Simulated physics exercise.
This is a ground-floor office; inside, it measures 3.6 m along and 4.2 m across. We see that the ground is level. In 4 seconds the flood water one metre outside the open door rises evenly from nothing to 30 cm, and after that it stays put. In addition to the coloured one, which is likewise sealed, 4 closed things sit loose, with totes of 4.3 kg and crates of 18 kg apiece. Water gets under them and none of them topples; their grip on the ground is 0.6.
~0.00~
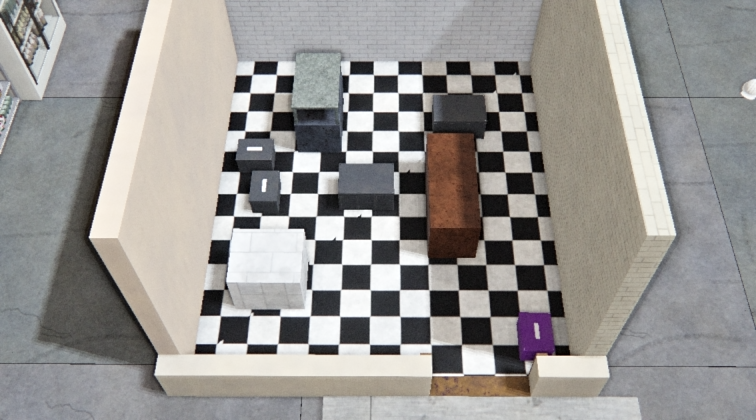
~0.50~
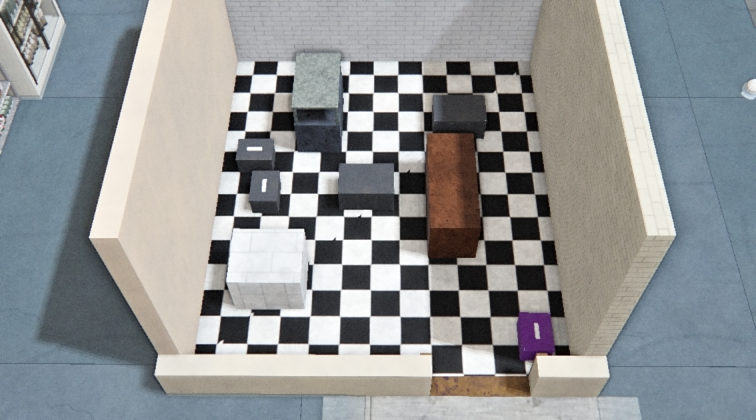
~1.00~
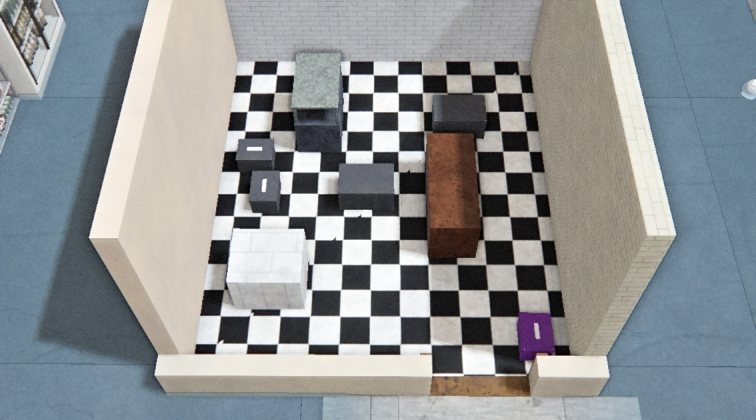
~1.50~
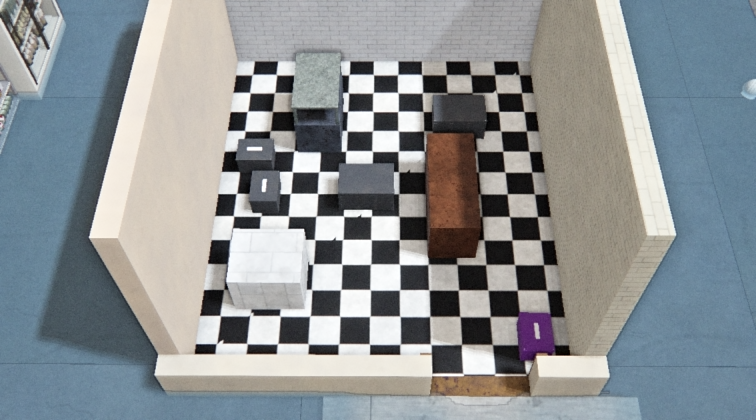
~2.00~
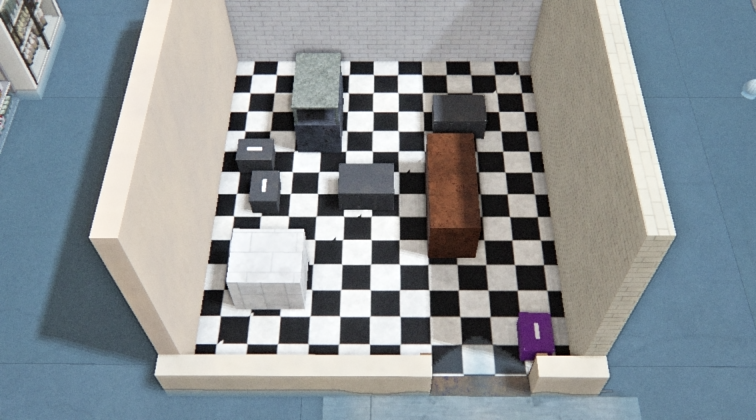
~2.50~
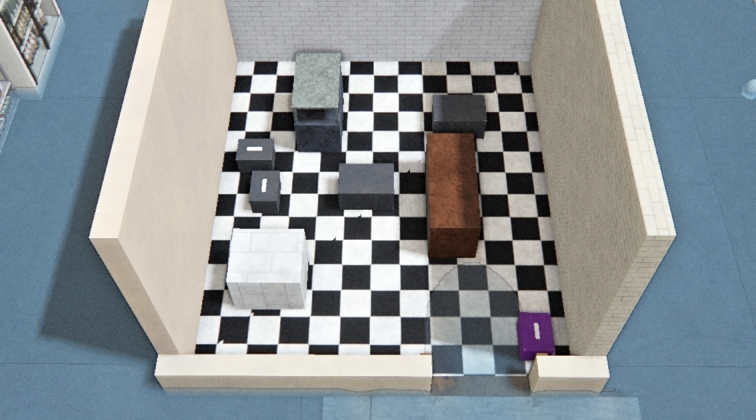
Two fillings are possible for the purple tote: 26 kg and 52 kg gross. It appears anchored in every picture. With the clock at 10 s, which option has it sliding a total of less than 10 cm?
Prediction: The lesser amount steadies it.
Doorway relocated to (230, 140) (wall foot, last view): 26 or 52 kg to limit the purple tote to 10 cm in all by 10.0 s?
The small mass already works.
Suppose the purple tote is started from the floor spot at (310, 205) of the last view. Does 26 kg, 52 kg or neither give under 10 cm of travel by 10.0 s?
Looking at the loads, both keep it.
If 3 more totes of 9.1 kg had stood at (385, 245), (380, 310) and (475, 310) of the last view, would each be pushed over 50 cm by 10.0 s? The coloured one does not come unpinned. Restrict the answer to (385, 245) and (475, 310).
Order as asked: Goes beyond / goes beyond.
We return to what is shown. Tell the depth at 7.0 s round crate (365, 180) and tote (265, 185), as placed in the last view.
I'd estimate 4 cm for the first and 6 cm for the second.
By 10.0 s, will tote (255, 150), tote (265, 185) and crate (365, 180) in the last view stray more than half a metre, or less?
Exceeds it; exceeds it; falls short.
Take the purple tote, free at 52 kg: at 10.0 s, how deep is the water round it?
Depth: Approx. 14 cm.
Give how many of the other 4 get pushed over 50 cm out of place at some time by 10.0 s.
The total is 3.
After 3.5 s the purple tote would be 0 cm from its start with 26 kg and 0 cm from its start with 52 kg; 6 cm of water round it then.
After 4.5 s the purple tote would be 0 cm from its start with 26 kg and 0 cm from its start with 52 kg; 8 cm of water round it then.
After 7.0 s the purple tote would be 0 cm from its start with 26 kg and 0 cm from its start with 52 kg; 12 cm of water round it then.
After 10.0 s the purple tote would be 0 cm from its start with 26 kg and 0 cm from its start with 52 kg; 14 cm of water round it then.
